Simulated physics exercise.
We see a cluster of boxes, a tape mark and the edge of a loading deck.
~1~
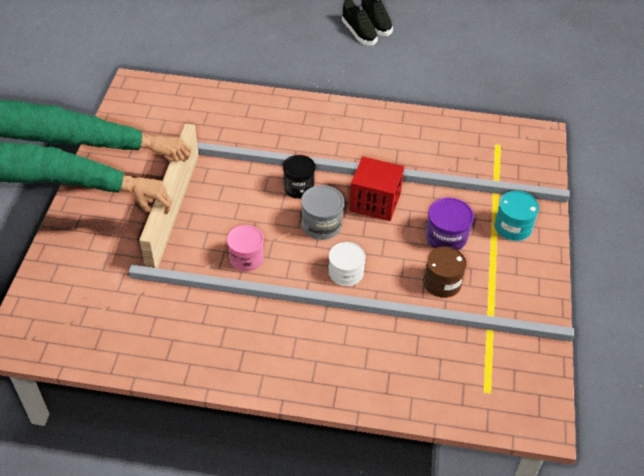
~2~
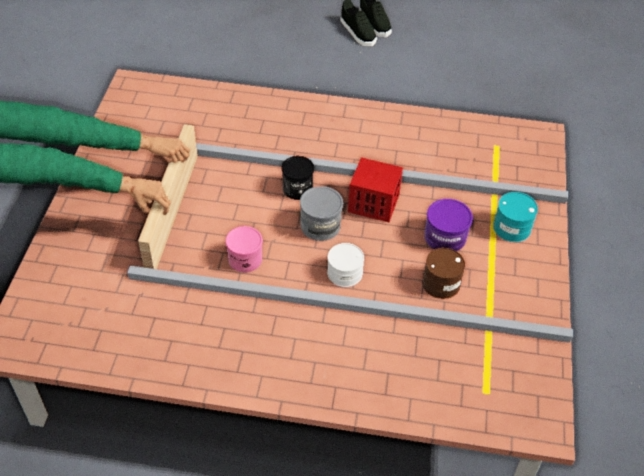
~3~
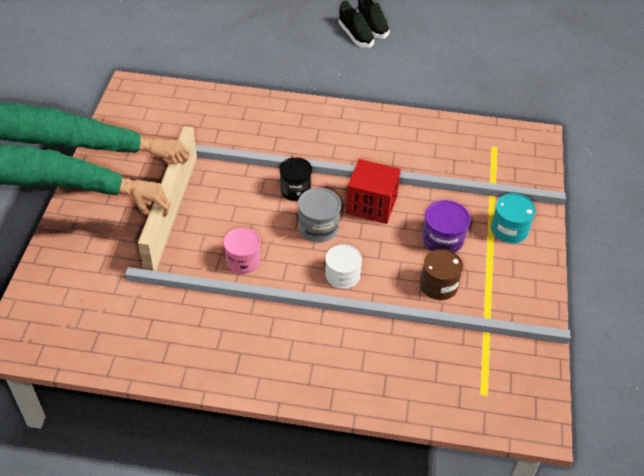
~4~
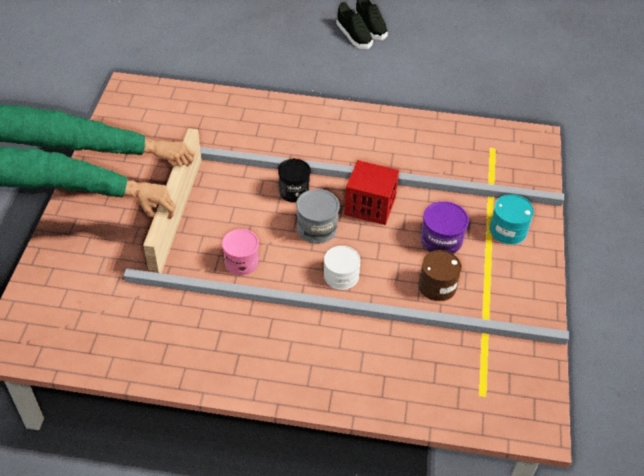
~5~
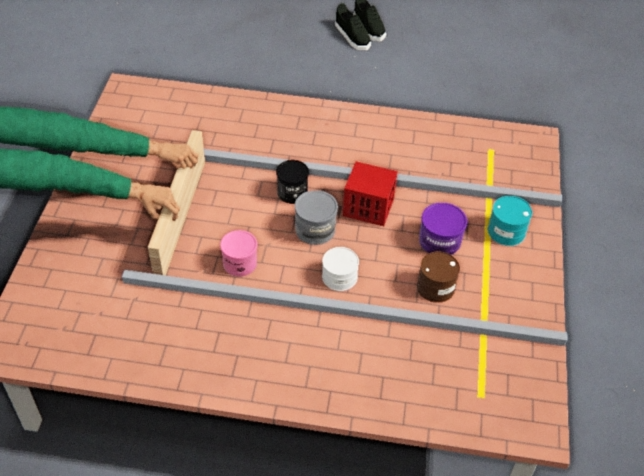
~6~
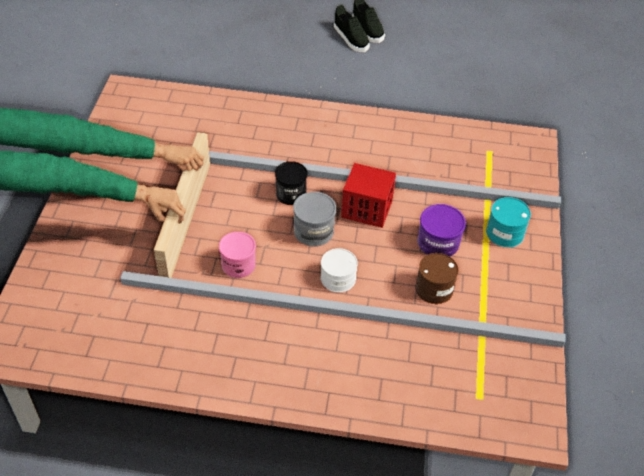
The video shows green-sleeved arms holding a wooden plank at the left of a brick-patterned table, then sliding it slightly right between two grey rails, while the colourful containers and red crate near a yellow line stay still.
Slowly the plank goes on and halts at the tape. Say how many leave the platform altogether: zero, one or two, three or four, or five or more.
Outcome: The number that fall off is one or two.
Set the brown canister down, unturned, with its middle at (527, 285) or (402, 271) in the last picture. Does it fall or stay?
Place by place, it comes down; stays on.
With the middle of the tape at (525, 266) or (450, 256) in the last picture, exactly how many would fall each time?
Down on the ground: 5 and 0.
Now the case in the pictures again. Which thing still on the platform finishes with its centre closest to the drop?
Foremost is the purple pail.
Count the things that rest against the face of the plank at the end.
3 of them.
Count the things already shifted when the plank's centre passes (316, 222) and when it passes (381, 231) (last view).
First 5, then 7.
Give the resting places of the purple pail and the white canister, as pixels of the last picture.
The purple pail at (551, 268), the white canister at (539, 307).
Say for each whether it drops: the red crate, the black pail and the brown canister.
The red crate does not fall, the black pail remains up, the brown canister tumbles off.
Early on, none off yet; turquoise canister at rest near (508, 223); brown canister at rest near (437, 279); purple pail at rest near (441, 231).
A while later, none off yet; turquoise canister at rest near (508, 223); brown canister travelled about its own width near (470, 282); purple pail travelled a little near (457, 242).
Finally, the number that fall off is one or two; lost, brown canister and turquoise canister.
